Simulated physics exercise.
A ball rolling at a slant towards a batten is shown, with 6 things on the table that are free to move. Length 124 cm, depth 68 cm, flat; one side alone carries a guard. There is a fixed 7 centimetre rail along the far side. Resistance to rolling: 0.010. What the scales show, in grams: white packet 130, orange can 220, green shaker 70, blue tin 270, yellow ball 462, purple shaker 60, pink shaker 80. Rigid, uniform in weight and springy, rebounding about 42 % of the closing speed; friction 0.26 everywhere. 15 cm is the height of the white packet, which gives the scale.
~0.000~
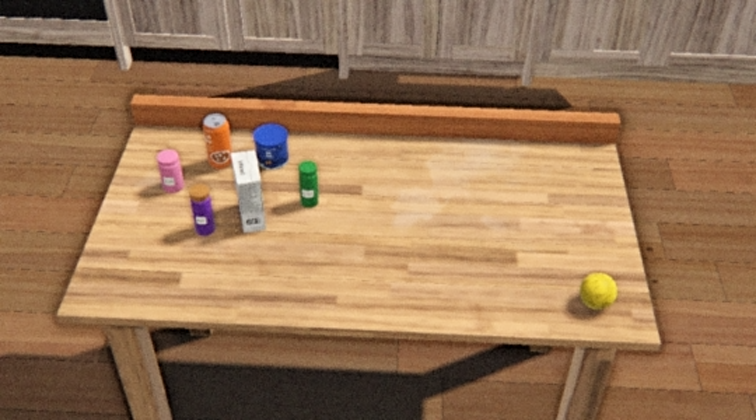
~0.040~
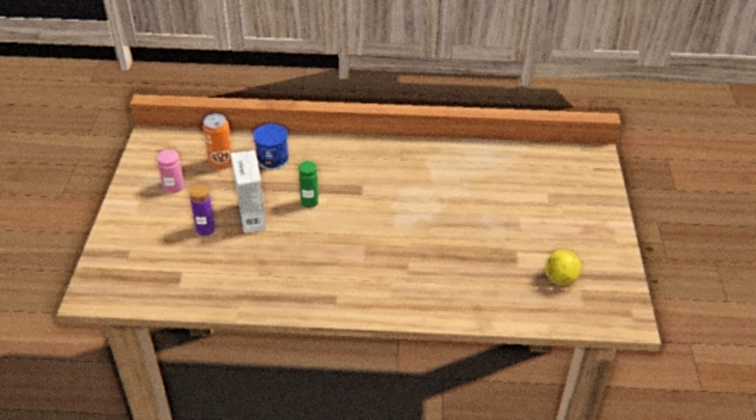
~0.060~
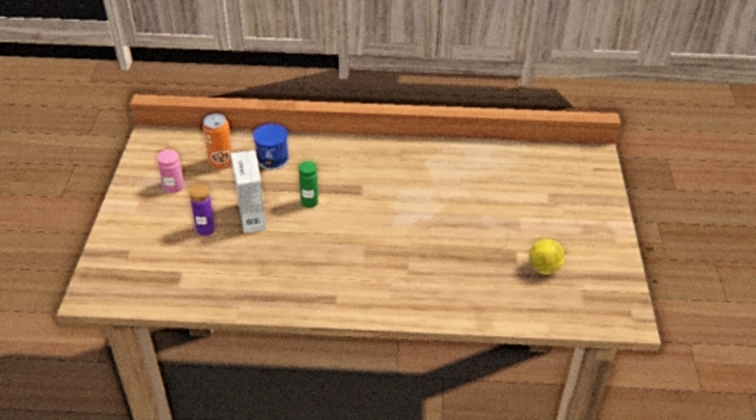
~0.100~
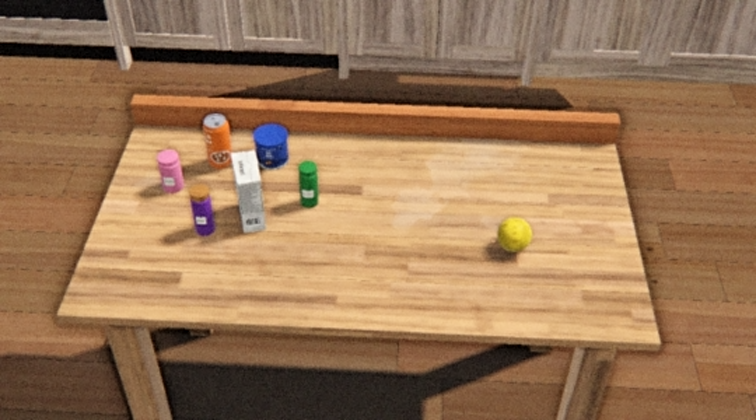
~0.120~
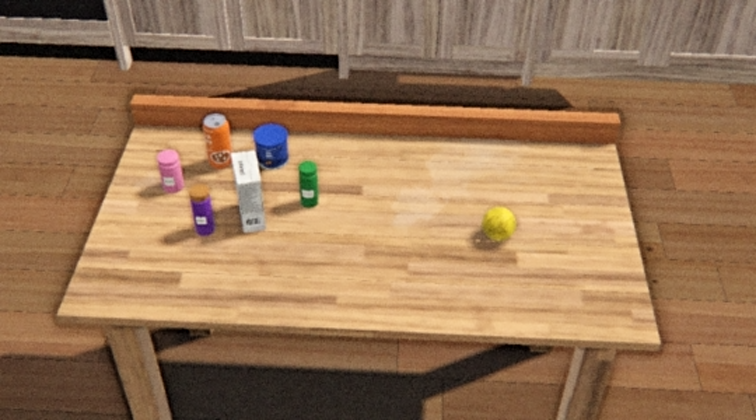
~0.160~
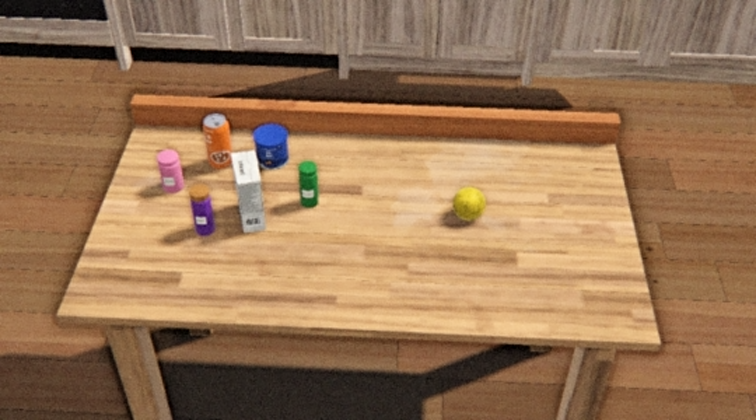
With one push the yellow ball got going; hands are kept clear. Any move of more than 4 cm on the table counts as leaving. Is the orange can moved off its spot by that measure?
It travels too far.
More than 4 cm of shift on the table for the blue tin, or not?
The blue tin moves off its spot.
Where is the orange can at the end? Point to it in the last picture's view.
It ends near (149, 150).
After 0.86 s, yellow ball near (213, 166); orange can moved 16 cm near (149, 150); blue tin moved 16 cm.
After 2.26 s, yellow ball near (91, 209); pink shaker now off the table; orange can moved 16 cm near (149, 150); blue tin moved 16 cm.
In the end (3.0 s), off the table, pink shaker; not toppled but over 4 cm from the start, orange can and blue tin; the other 3 under 4 cm from the start. At the end, from the last picture's camera, orange can near (149, 150).
